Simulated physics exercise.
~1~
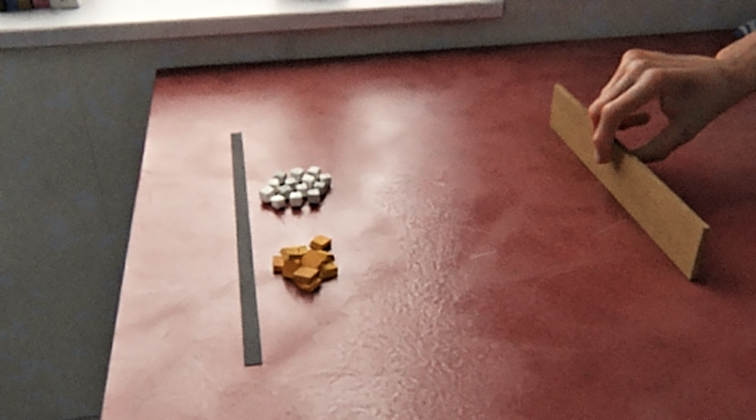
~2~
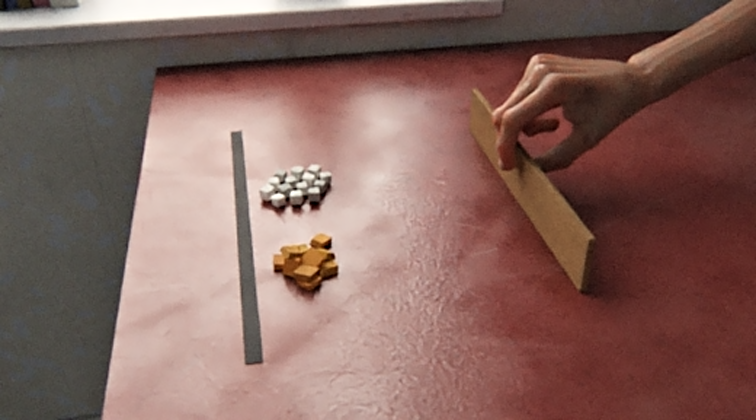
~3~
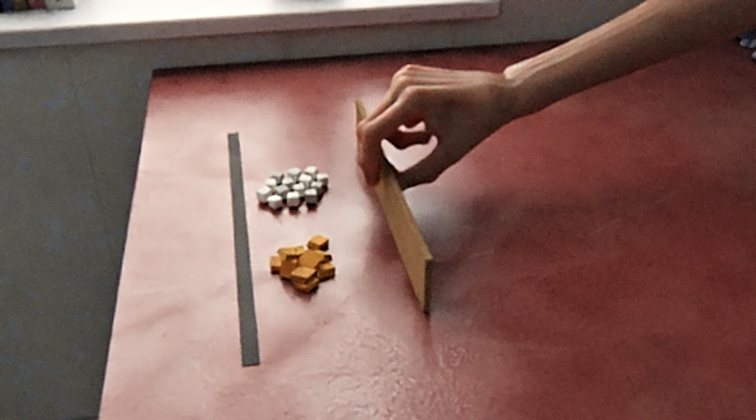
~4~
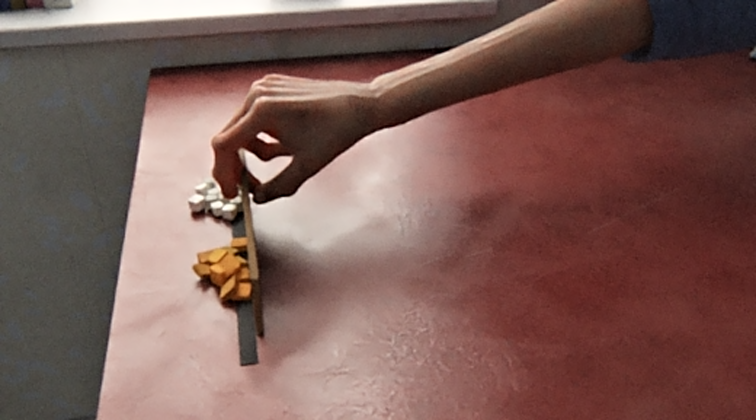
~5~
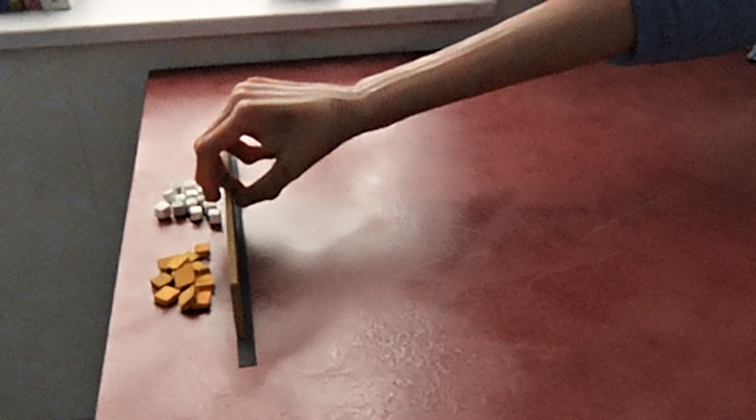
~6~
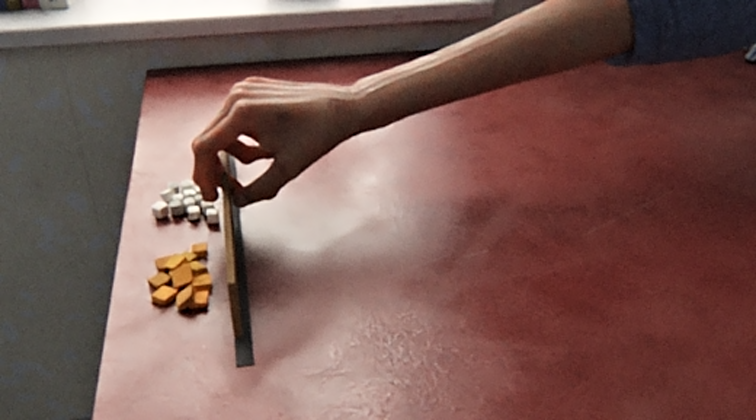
In this clip, a hand slides an upright piece of card leftward across a reddish table, pushing a pile of white cubes and a pile of orange pieces past a black tape strip. The card stops at the tape, with both piles resting on the table to its left.
